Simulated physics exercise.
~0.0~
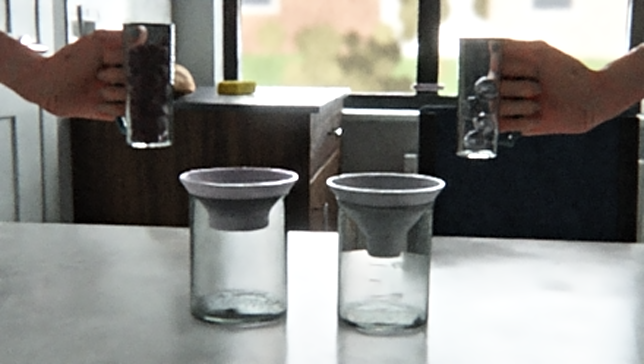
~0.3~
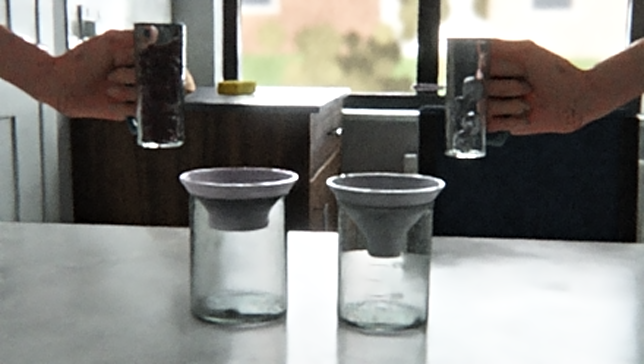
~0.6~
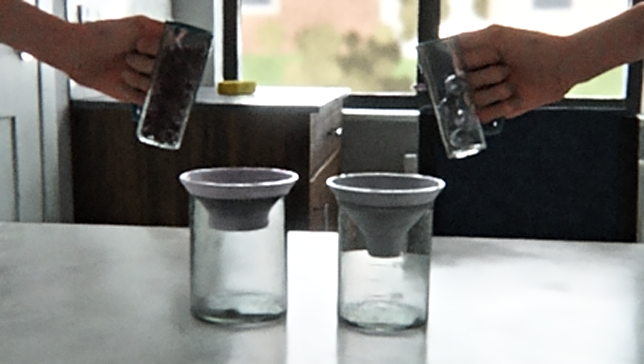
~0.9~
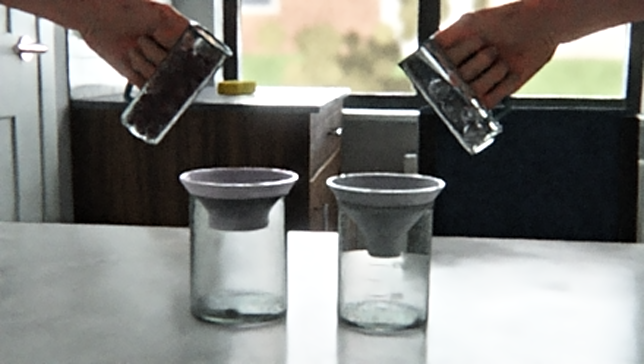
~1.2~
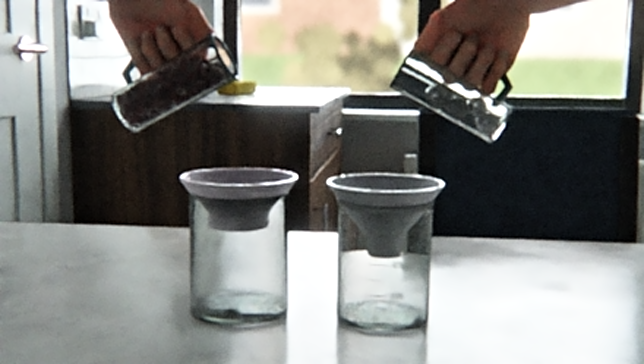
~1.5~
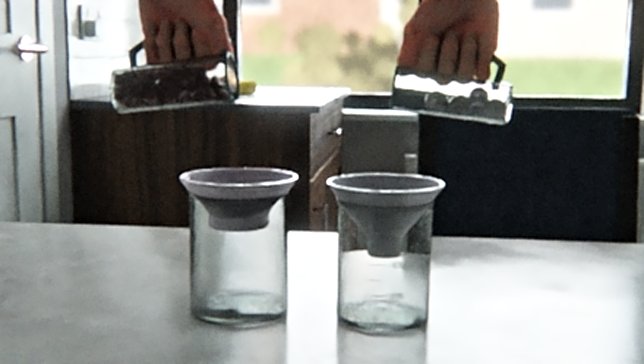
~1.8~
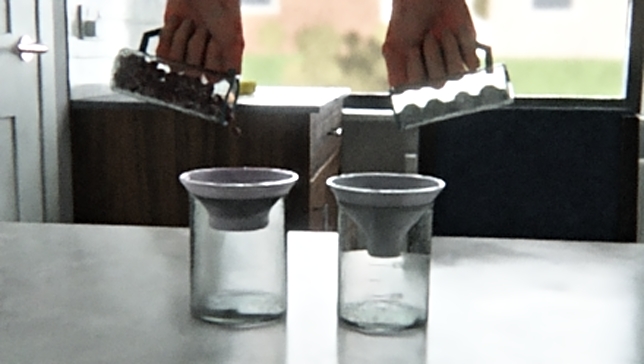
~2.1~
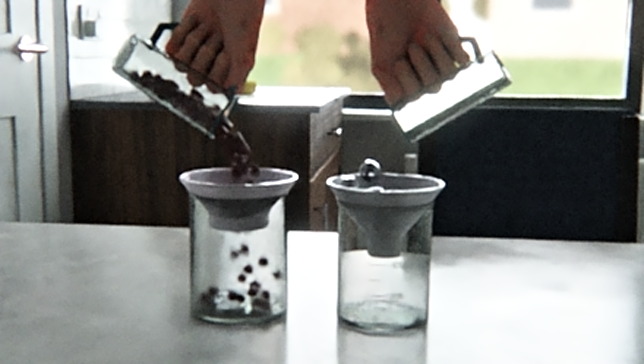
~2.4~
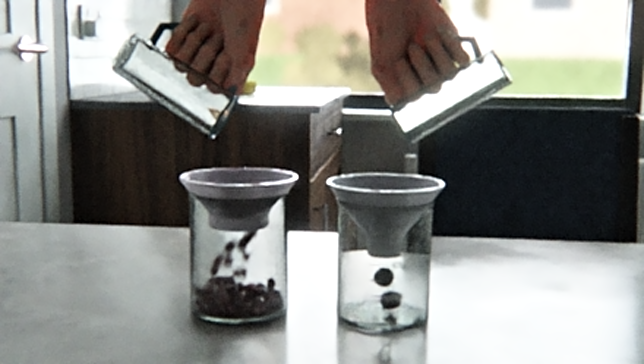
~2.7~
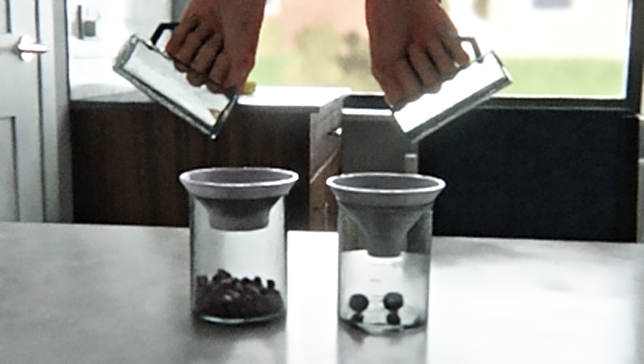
In a kitchen, two hands tip clear cups over grey funnels set in glass jars; small dark pieces pour through the left funnel and pile up in its jar, while a few larger balls drop into the right jar and others remain held back in the funnel.
